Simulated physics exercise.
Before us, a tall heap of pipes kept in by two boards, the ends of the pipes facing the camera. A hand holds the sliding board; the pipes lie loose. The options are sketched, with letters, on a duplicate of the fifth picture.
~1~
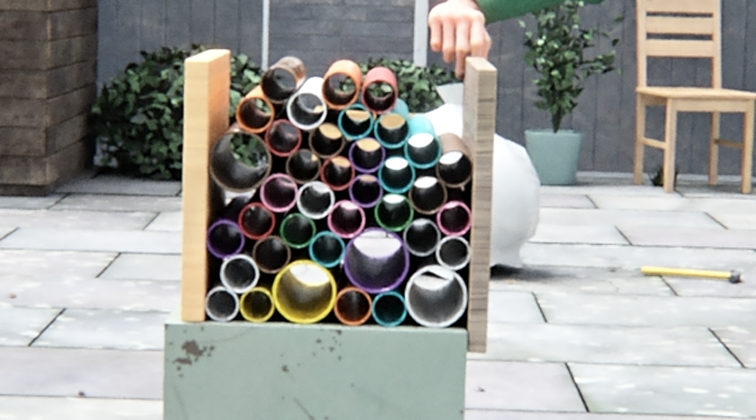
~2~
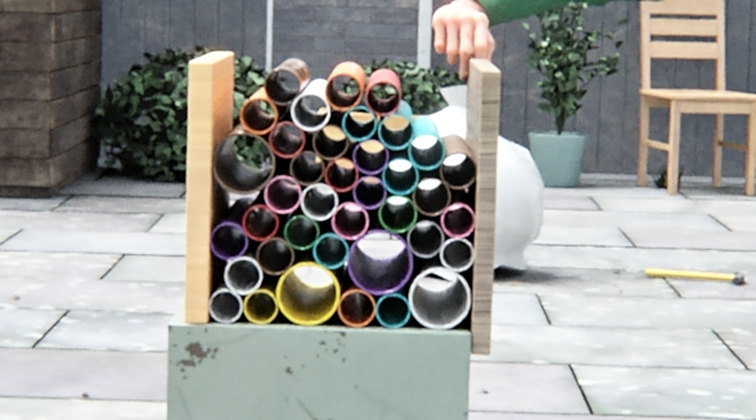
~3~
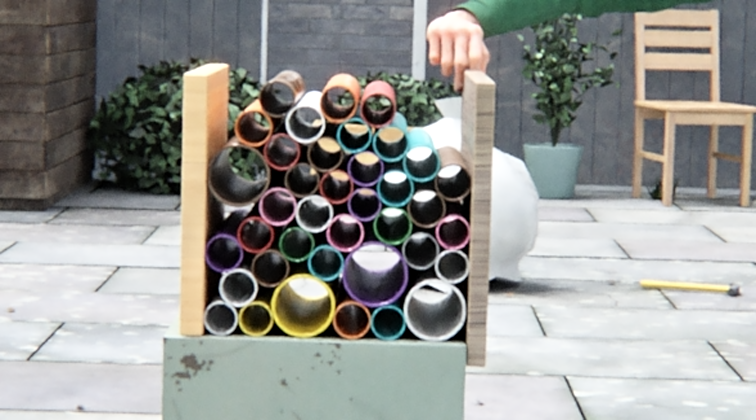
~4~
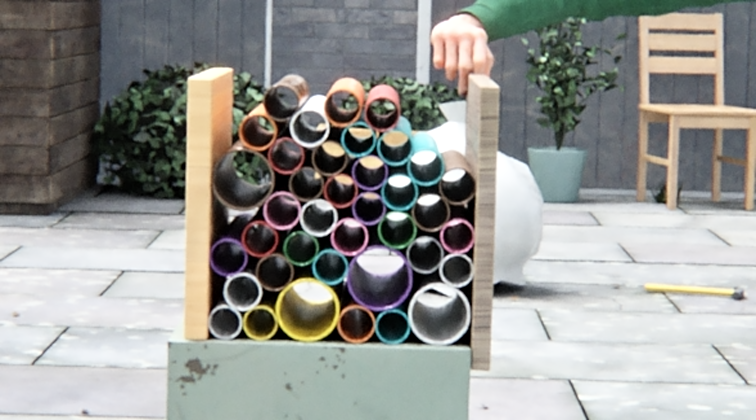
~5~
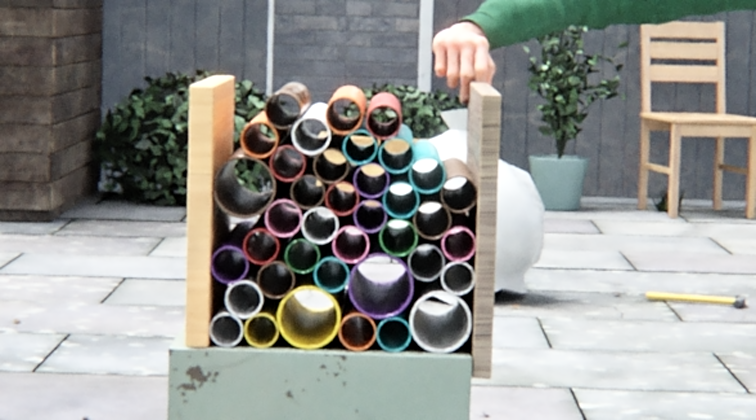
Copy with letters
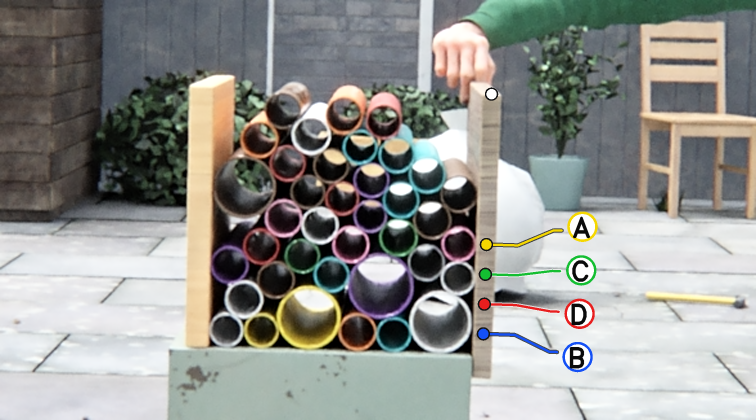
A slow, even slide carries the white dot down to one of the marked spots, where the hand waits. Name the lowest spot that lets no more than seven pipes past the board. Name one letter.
No lower than A.
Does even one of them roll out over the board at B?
Yes.
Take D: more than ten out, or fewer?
More than ten.
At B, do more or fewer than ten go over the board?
At B, more than ten.
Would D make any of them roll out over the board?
Yes.
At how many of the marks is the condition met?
One of them.
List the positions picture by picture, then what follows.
A white pipe (436, 296); a turquoise pipe (327, 249); a pink pipe (454, 219), in the first picture.
A pink pipe (458, 221); a red pipe (261, 222), in the second picture.
A turquoise pipe (422, 164); a turquoise pipe (355, 136), in the third picture.
An orange pipe (258, 132); side board (478, 211), in the fourth picture.
A white pipe (227, 329); a white pipe (441, 322); a turquoise pipe (332, 275), in the fifth picture.
On the copy, A at (487, 245); B at (484, 334); C at (486, 274); D at (485, 304); the white dot at (492, 94).
On A. First, top of the board (479, 167).
Then, top of the board (476, 243).
Finally, top of the board (476, 244), about four out over the board.
By contrast, B more than seven out over the board; C more than seven out over the board; D more than seven out over the board.
